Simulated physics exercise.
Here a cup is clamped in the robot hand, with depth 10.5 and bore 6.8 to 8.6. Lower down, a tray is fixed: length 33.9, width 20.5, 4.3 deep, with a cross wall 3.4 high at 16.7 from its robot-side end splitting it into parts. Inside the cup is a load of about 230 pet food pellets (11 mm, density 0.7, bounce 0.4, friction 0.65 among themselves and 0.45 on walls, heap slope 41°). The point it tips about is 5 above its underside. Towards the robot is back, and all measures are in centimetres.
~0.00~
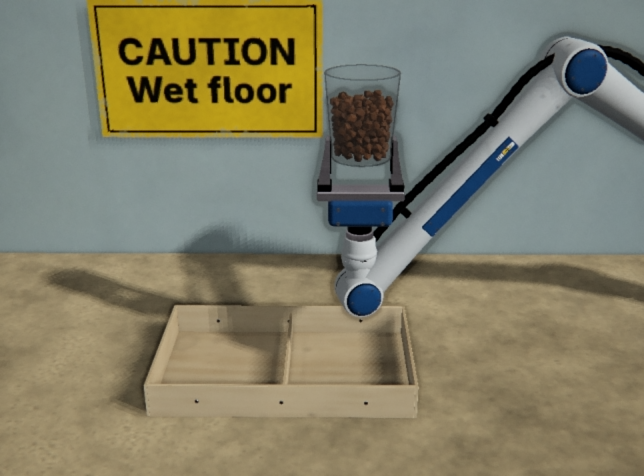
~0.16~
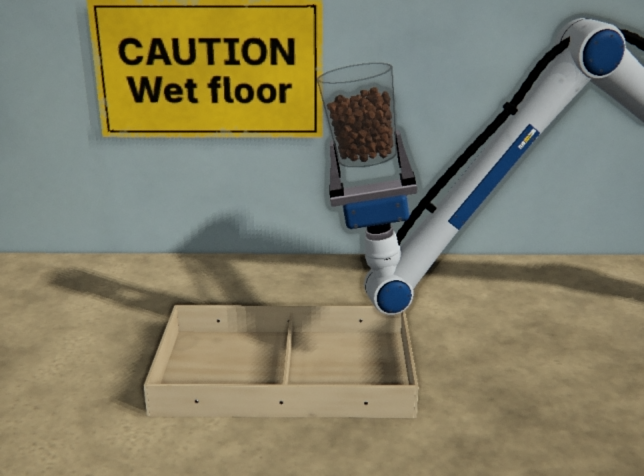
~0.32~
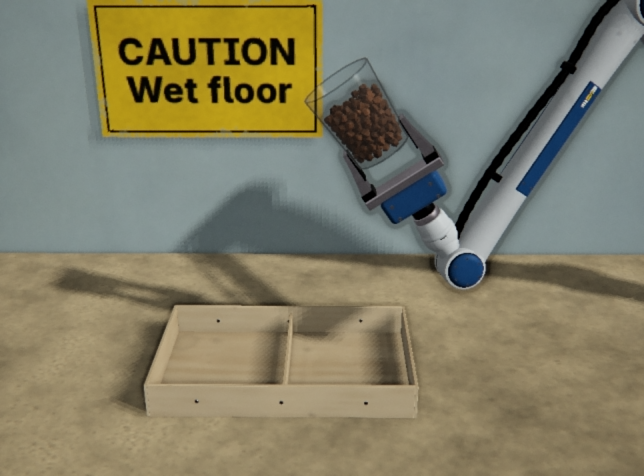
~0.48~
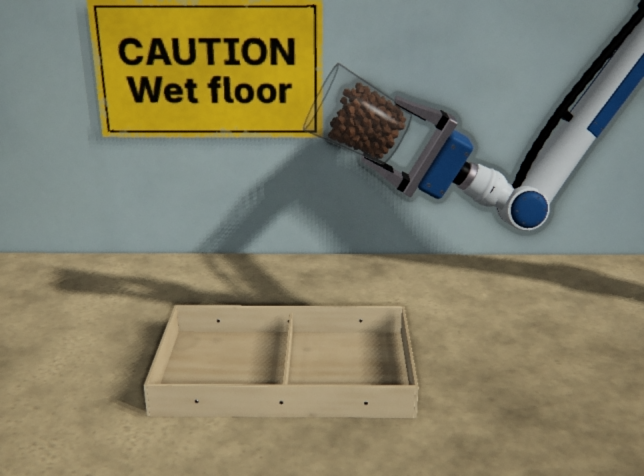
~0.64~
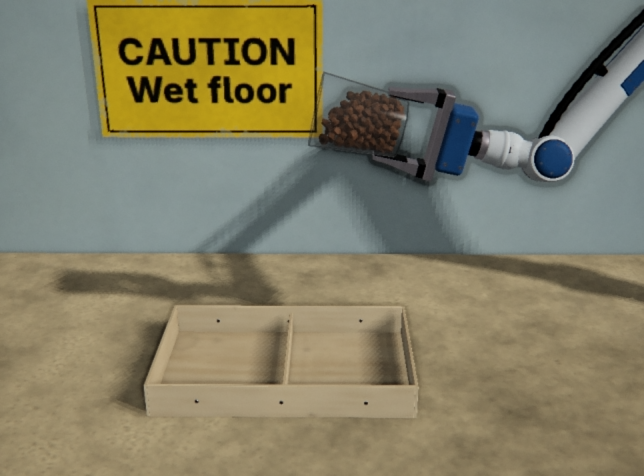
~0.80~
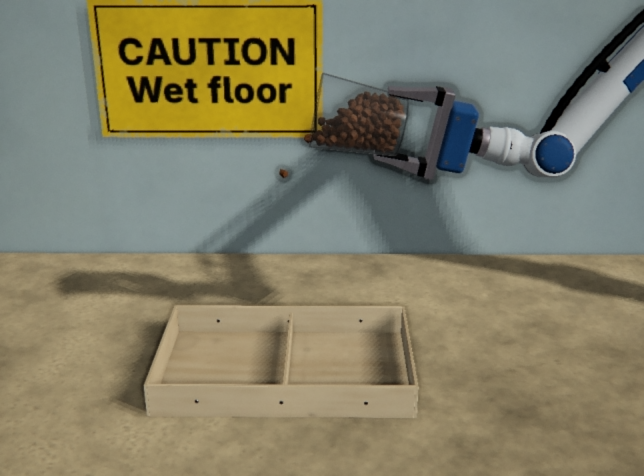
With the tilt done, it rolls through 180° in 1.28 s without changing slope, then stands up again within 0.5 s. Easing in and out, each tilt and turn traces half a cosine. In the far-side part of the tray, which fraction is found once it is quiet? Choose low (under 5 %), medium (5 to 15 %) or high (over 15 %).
Medium - 5 to 15 %.
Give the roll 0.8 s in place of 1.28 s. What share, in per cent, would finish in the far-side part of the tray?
You'd be looking at some 10 per cent.
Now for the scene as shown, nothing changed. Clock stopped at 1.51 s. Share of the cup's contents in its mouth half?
Share in mouth half: Approx. 40 %.
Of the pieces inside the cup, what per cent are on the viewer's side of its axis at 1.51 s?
I'd put it at about 60 per cent.
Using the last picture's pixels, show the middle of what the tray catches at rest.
Roughly pixel (244, 366).
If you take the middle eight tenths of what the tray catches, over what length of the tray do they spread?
Spread length: Close to 12 cm.
After 1.51 s, tipped 79°, highest piece 39 above the table; 224 in the cup, 3 in the far-side part, 3 in flight or on a rim.
After 2.22 s, tipped 64°, highest piece 39 above the table; 204 in the cup, 20 in the far-side part, 2 in the robot-side part, 4 in flight or on a rim.
After 2.78 s, upright, highest piece 41 above the table; 204 in the cup, 24 in the far-side part, 2 in the robot-side part.
After 3.48 s, upright, highest piece 41 above the table; 204 in the cup, 24 in the far-side part, 2 in the robot-side part.
In the end, 204 in the cup, 24 in the far-side part, 2 in the robot-side part. That is 10 % in the far-side part of the tray.
